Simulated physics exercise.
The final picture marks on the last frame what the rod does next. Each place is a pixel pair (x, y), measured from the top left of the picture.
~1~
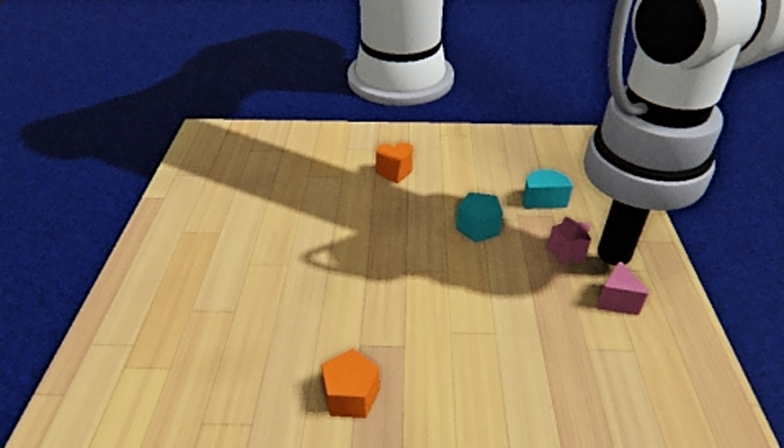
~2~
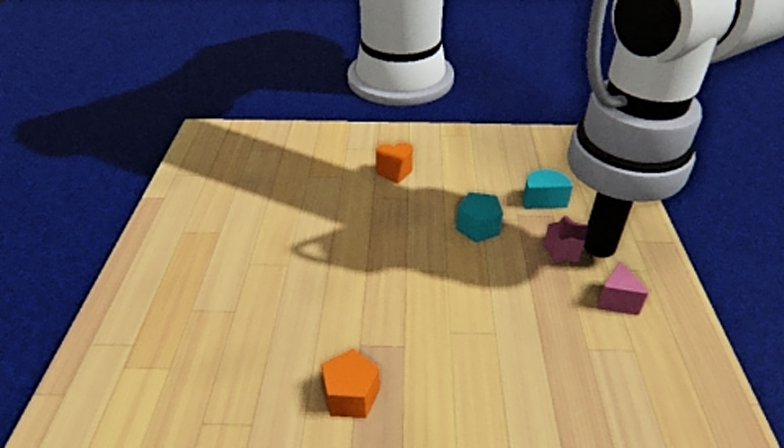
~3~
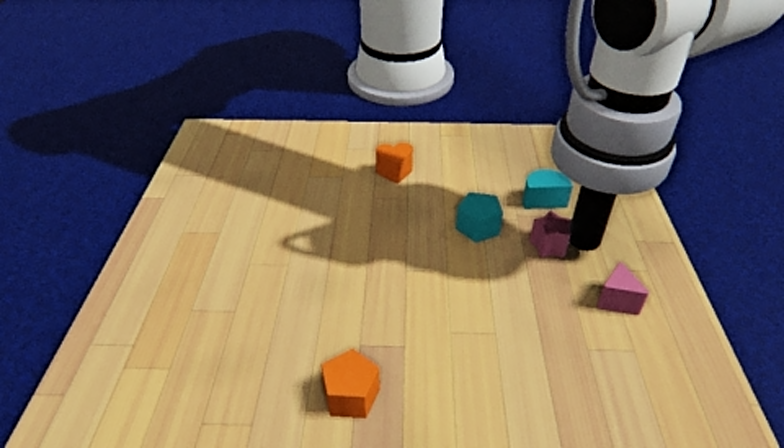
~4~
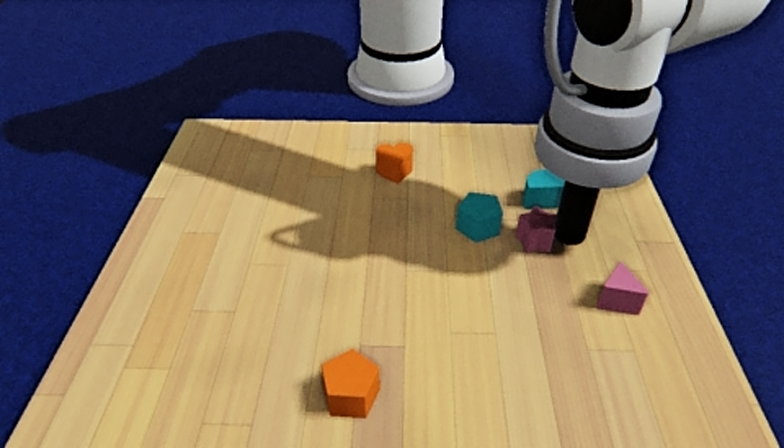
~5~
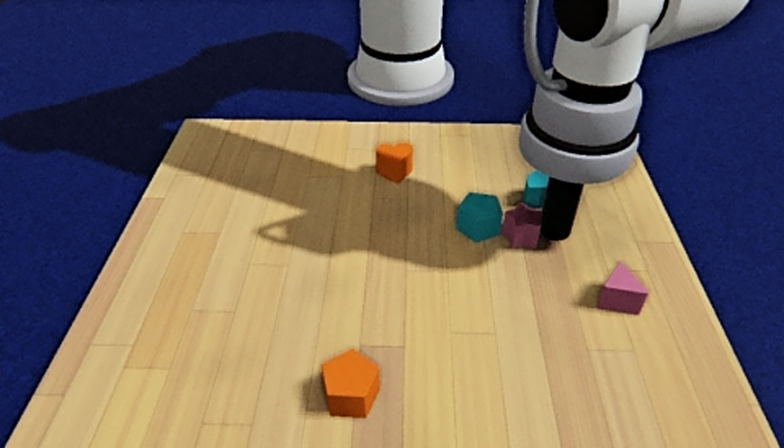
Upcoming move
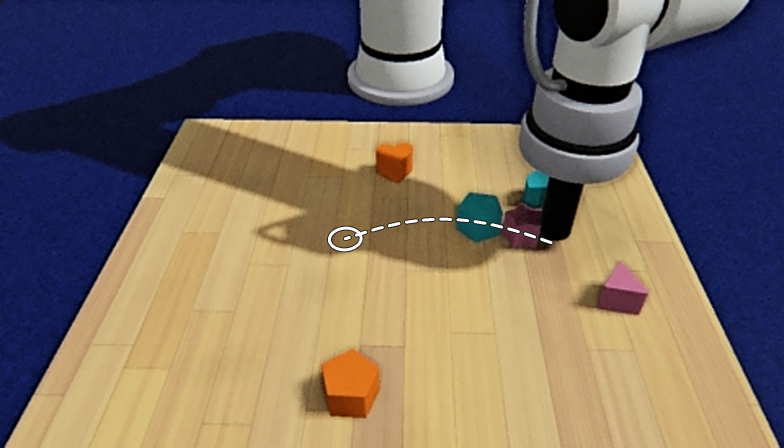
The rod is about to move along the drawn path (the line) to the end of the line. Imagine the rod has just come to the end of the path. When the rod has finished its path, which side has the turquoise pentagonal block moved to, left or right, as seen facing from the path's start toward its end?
Facing from start to end, it shifts right.
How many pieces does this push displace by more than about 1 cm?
I expect two blocks to move.
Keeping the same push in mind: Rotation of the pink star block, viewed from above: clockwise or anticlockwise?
Viewed from above, clockwise.
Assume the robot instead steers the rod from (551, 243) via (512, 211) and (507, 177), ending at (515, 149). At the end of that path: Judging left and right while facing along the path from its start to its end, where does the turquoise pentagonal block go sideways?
So, looking from the first point of the path to the last, the turquoise pentagonal block moves leftwards.
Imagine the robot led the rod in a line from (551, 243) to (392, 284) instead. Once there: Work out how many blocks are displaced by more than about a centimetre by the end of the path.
Two move.
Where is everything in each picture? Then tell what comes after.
Rod's lower end at (614, 256); turquoise pentagonal block at (481, 205); pink star block at (573, 229); turquoise half-round block at (548, 179), in the first frame.
Rod at (598, 248); pink star block at (569, 228), in the second frame.
Rod at (584, 241); pink star block at (555, 223), in the third frame.
Rod at (569, 236); pink star block at (540, 219), in the fourth frame.
Rod at (554, 232); turquoise pentagonal block at (481, 205); pink star block at (525, 215); turquoise half-round block partly hidden, in the fifth frame.
Drawn move, from (551, 243) over (482, 223) and (412, 221) to (345, 239).
The first path, step by step. One third of the way, rod at (483, 212); turquoise pentagonal block at (421, 194), turned 35° clockwise; pink star block at (455, 203), turned 25° anticlockwise.
Two thirds of the way, rod at (412, 211); turquoise pentagonal block at (352, 190), turned 40° clockwise; pink star block at (382, 201), turned 20° anticlockwise.
At the end, rod at (344, 228); turquoise pentagonal block at (316, 185), turned 75° clockwise; pink star block at (312, 208), turned 25° clockwise; turquoise half-round block still.
